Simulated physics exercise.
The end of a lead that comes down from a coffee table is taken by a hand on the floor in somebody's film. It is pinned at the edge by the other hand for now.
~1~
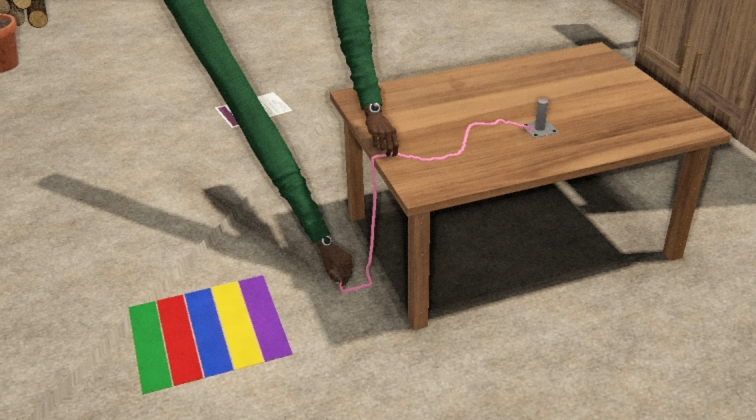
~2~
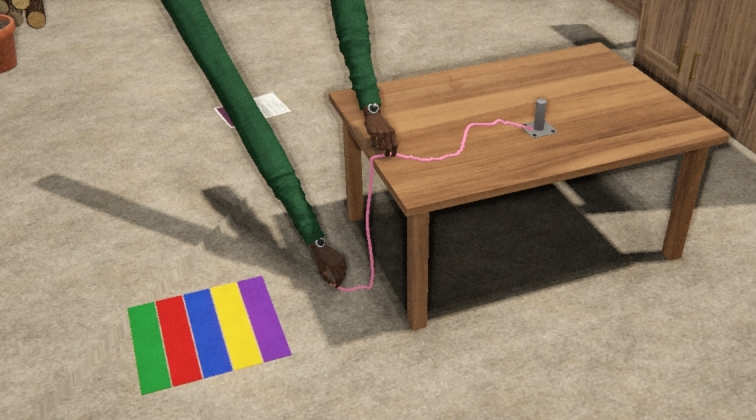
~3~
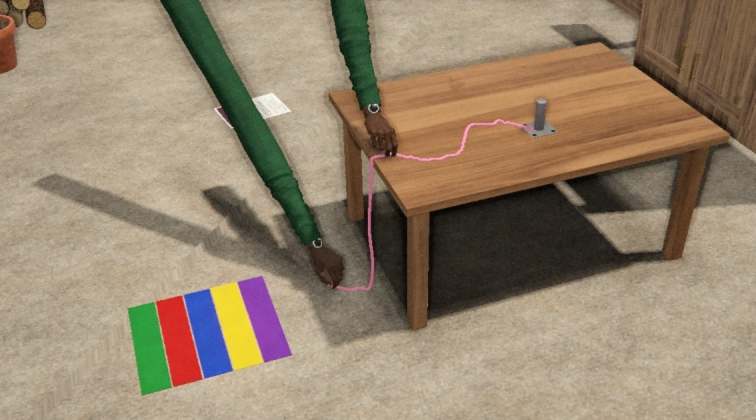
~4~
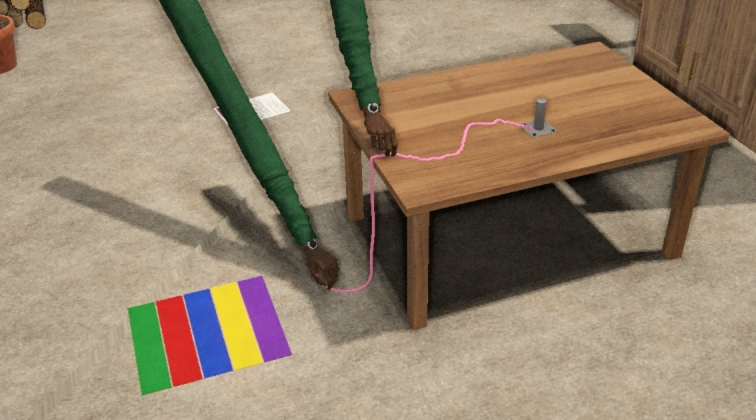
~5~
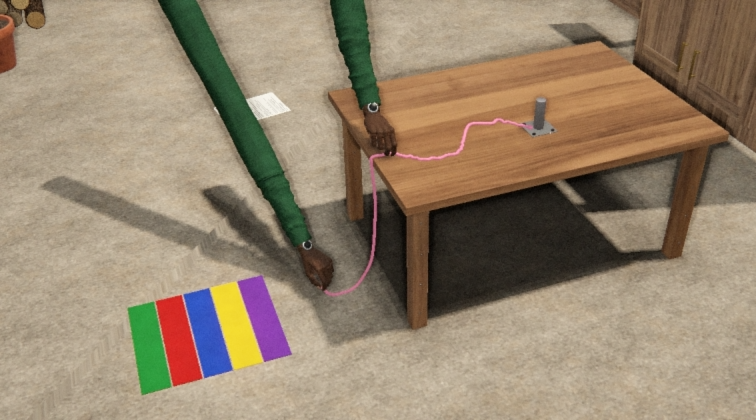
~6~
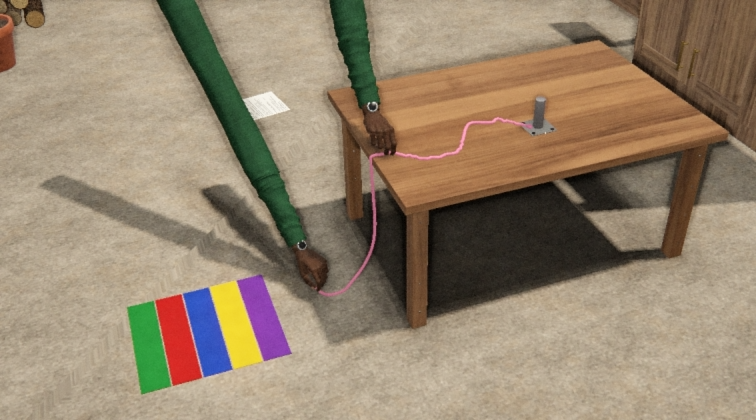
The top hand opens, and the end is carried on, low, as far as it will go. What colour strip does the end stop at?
Red.
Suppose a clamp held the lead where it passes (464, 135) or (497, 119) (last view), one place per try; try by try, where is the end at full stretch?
In order of the tries, close to (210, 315) and close to (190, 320).
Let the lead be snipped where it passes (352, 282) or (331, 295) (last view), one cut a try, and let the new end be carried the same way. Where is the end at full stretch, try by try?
I'd say somewhere near (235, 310) the first time and near (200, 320) the second time.
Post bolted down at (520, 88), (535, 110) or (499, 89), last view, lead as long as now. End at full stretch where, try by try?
Approximate places, in that order: (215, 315), (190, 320), (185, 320).
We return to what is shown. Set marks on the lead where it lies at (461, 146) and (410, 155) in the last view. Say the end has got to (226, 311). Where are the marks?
About (421, 151) for the first point; the other lies about (370, 174).
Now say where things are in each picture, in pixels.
End (341, 283); purple (274, 342); yellow (245, 350); blue (215, 358); red (185, 365); green (154, 373), in the first frame.
End (335, 285); lead through (504, 124) (464, 138) (428, 161) (372, 167) (367, 225) (373, 273), in the second frame.
End (332, 286), in the third frame.
End (327, 287); lead through (504, 123) (464, 138) (428, 160) (372, 167) (373, 223) (371, 273), in the fourth frame.
End (322, 288), in the fifth frame.
End (316, 288); lead through (504, 122) (464, 136) (428, 159) (371, 166) (375, 222) (361, 270), in the sixth frame.
Soon after, end near (226, 311); over yellow.
After that, end near (193, 319); over blue.
At the stop, end near (174, 324); over red. Over red.
